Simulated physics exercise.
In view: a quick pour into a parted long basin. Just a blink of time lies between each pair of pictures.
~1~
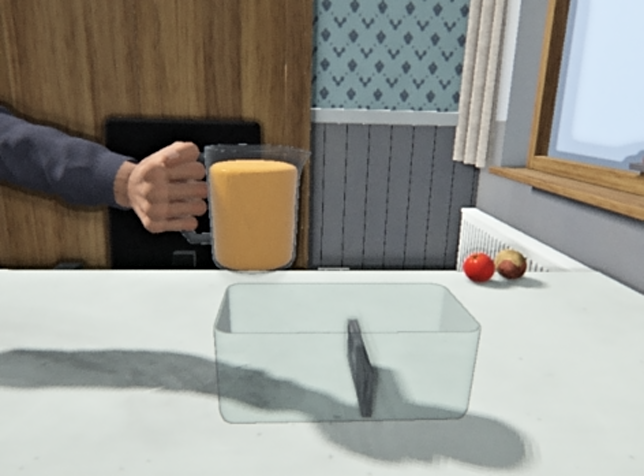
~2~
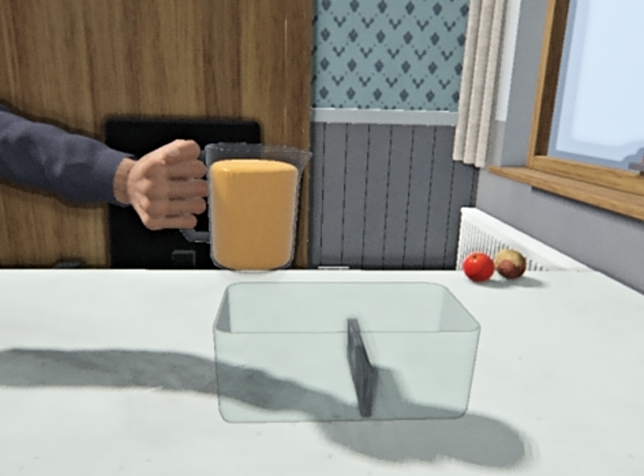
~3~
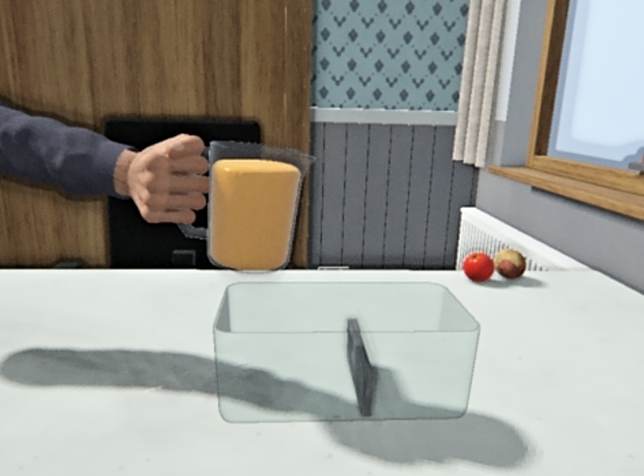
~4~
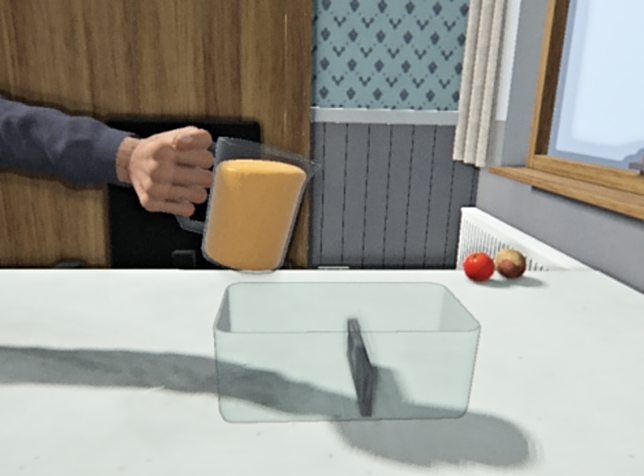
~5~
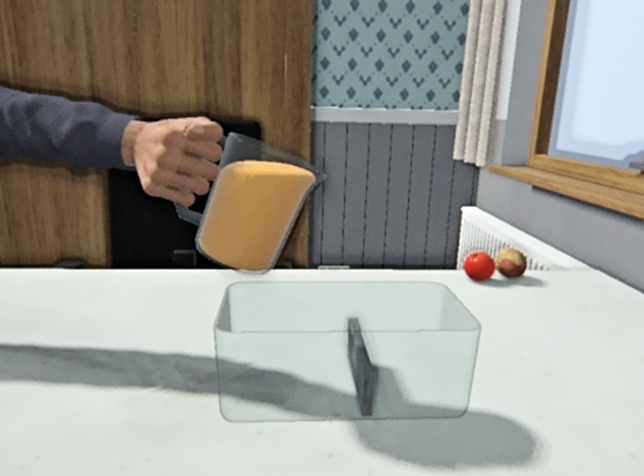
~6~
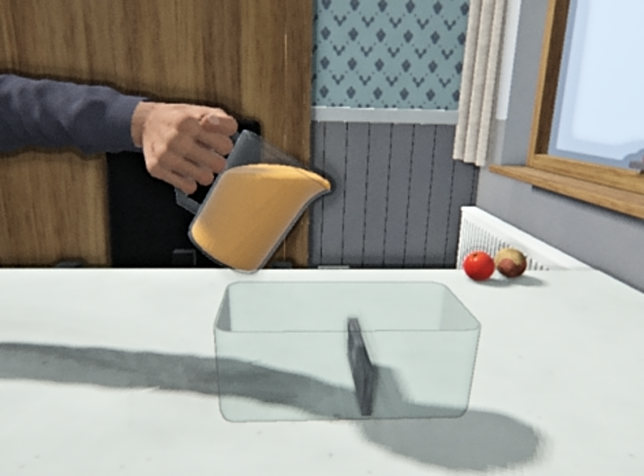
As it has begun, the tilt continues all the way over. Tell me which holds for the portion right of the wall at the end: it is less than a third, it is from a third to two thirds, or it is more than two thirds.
I expect the share right of the wall to be at least a third but at most two thirds.
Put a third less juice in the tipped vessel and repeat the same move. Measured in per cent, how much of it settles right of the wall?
I'd say roughly 20 percent.
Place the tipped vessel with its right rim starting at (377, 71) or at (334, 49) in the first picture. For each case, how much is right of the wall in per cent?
65 % and 85 %.
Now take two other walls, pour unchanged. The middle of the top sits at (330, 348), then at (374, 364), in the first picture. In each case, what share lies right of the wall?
About 95 per cent, then about 30 per cent.
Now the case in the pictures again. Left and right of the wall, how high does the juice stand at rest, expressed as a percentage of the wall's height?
Left: 30 %. Right: 40 %.
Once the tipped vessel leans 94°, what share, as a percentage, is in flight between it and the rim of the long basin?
I'd put it near 20 per cent.
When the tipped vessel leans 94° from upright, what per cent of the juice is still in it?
Amount still in: Approx. 60 %.
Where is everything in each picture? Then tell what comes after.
The first frame shows tilt 0°; pouring edge (311, 152); surface from (211, 165) to (298, 167); the long basin's rim runs from (222, 307) to (461, 306); the wall's top is at (360, 345).
The second frame shows tilt 1°; pouring edge (312, 153); surface from (211, 164) to (298, 167).
The third frame shows tilt 6°; pouring edge (315, 157); surface from (214, 162) to (301, 170).
The fourth frame shows tilt 12°; pouring edge (321, 165); surface from (219, 164) to (307, 170).
The fifth frame shows tilt 21°; pouring edge (327, 175); surface from (218, 180) to (317, 174).
The sixth frame shows tilt 32°; pouring edge (330, 189); surface from (211, 191) to (328, 182).
A moment on, the tilt is 94° and 62 per cent is still to pour, 1 is left of the wall and 16 right of it.
Next, the tilt is 109° and 16 per cent is still to pour, 32 is left of the wall and 39 right of it.
Then the tilt is 109° and 1 per cent is still to pour, 51 is left of the wall and 45 right of it.
Later the tilt is 109° and 0 per cent is still to pour, 54 is left of the wall and 45 right of it.
At rest 54 per cent lies left of the wall, 45 right of it and 1 outside.
